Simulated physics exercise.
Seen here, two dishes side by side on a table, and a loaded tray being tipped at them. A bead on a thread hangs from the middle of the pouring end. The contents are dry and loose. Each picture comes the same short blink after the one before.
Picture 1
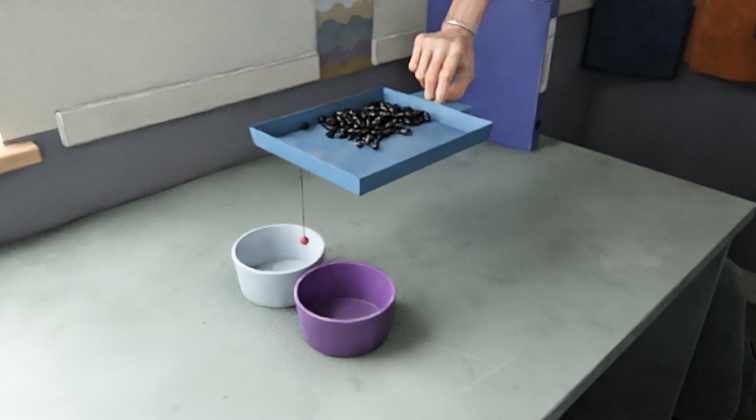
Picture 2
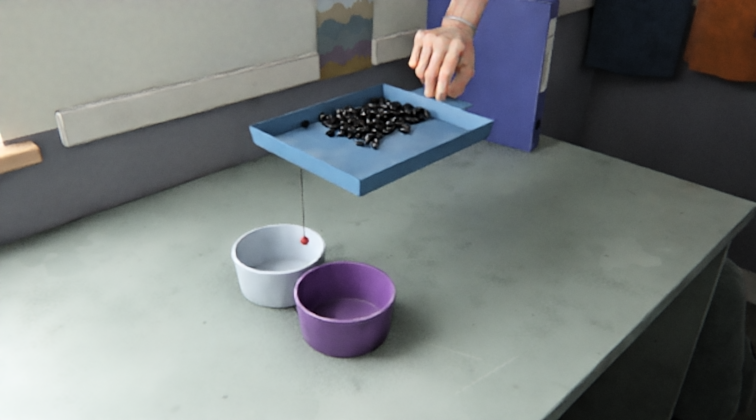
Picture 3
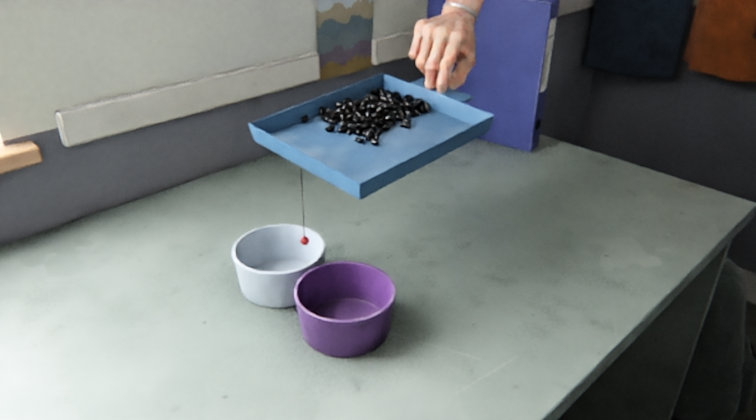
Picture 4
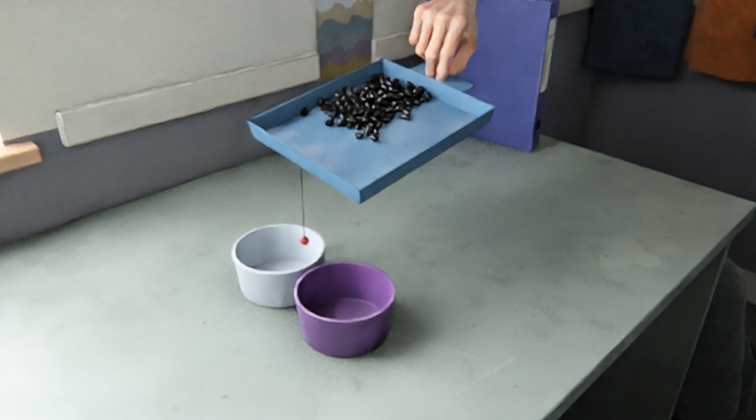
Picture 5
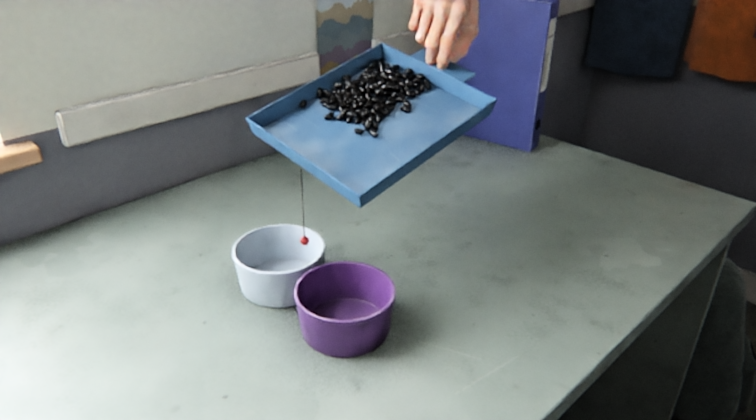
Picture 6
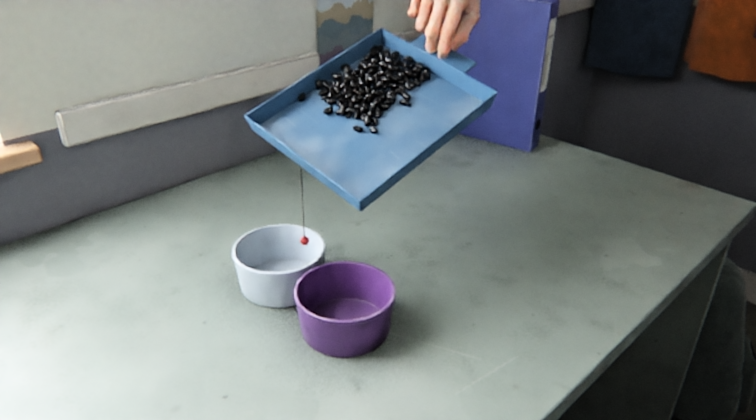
A blue tray of black beans, held by a hand at its back edge, starts out nearly level above a pale dish and a purple dish, with a red bead hanging below it on a thread. The hand raises the back of the tray, and it slants more steeply, its right front corner lowest.
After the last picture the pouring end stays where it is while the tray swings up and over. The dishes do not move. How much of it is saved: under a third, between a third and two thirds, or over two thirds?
Together they catch over two thirds.
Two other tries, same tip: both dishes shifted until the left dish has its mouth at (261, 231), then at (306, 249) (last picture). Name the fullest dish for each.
At the first place the right-hand dish, at the second right.
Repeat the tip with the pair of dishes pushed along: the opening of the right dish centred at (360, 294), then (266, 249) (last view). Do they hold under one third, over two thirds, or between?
In turn: More than two thirds; under a third.
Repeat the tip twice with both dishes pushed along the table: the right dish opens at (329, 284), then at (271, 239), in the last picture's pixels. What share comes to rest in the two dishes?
Roughly 80 per cent, and 0 per cent.
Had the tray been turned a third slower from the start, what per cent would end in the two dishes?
About 100 per cent.
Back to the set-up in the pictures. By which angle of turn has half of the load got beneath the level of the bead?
At about 100°.
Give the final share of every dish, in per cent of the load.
The left dish has 0 per cent, the right dish has 90.
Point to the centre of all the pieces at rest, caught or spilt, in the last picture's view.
Around (351, 316).
Soon after the last picture, tray tipped steeply; most on the tray; a small part in the right dish; a small part in the air.
A little later, tray tipped past a quarter turn; a small part on the tray; most in the right dish; a stray few outside both; a stray few in the air.
Later still, tray tipped past a quarter turn; nearly all in the right dish; a small part outside both.
At rest, tray tipped past a quarter turn; nearly all in the right dish; none in the left dish; a small part outside both.
